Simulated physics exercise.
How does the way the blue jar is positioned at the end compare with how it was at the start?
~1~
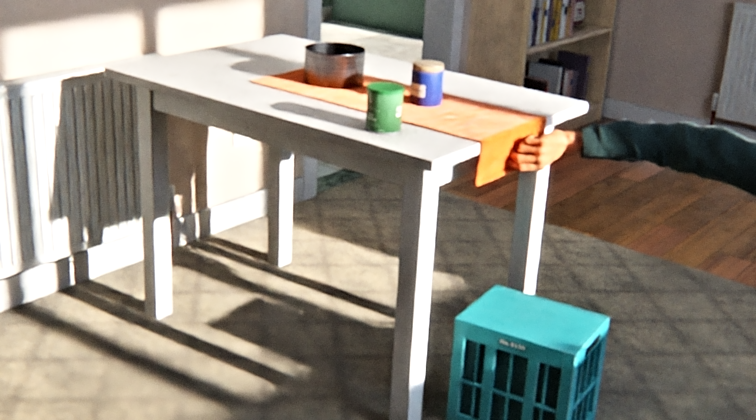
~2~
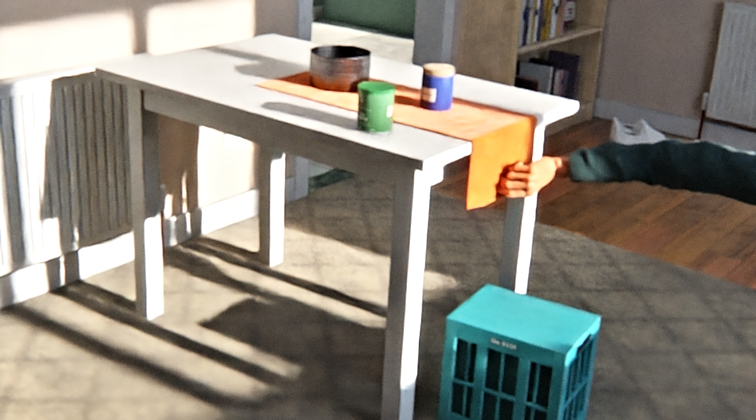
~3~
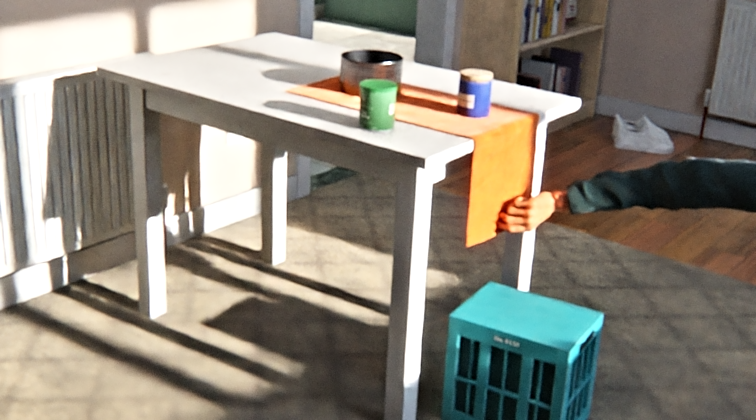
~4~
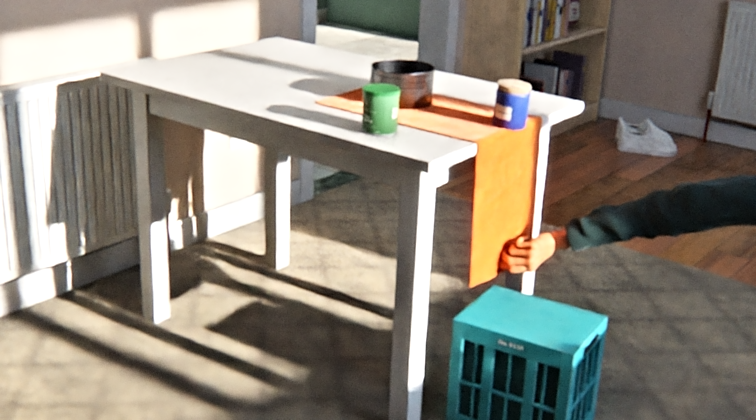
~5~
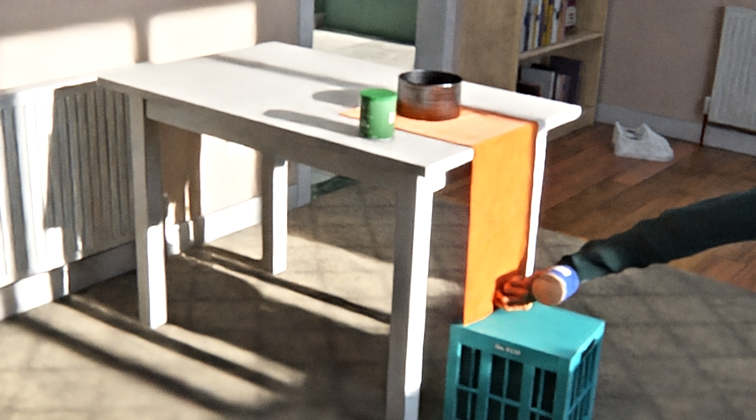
At the start the blue jar stood upright on the table, but by the end it was on its side down by the crate.
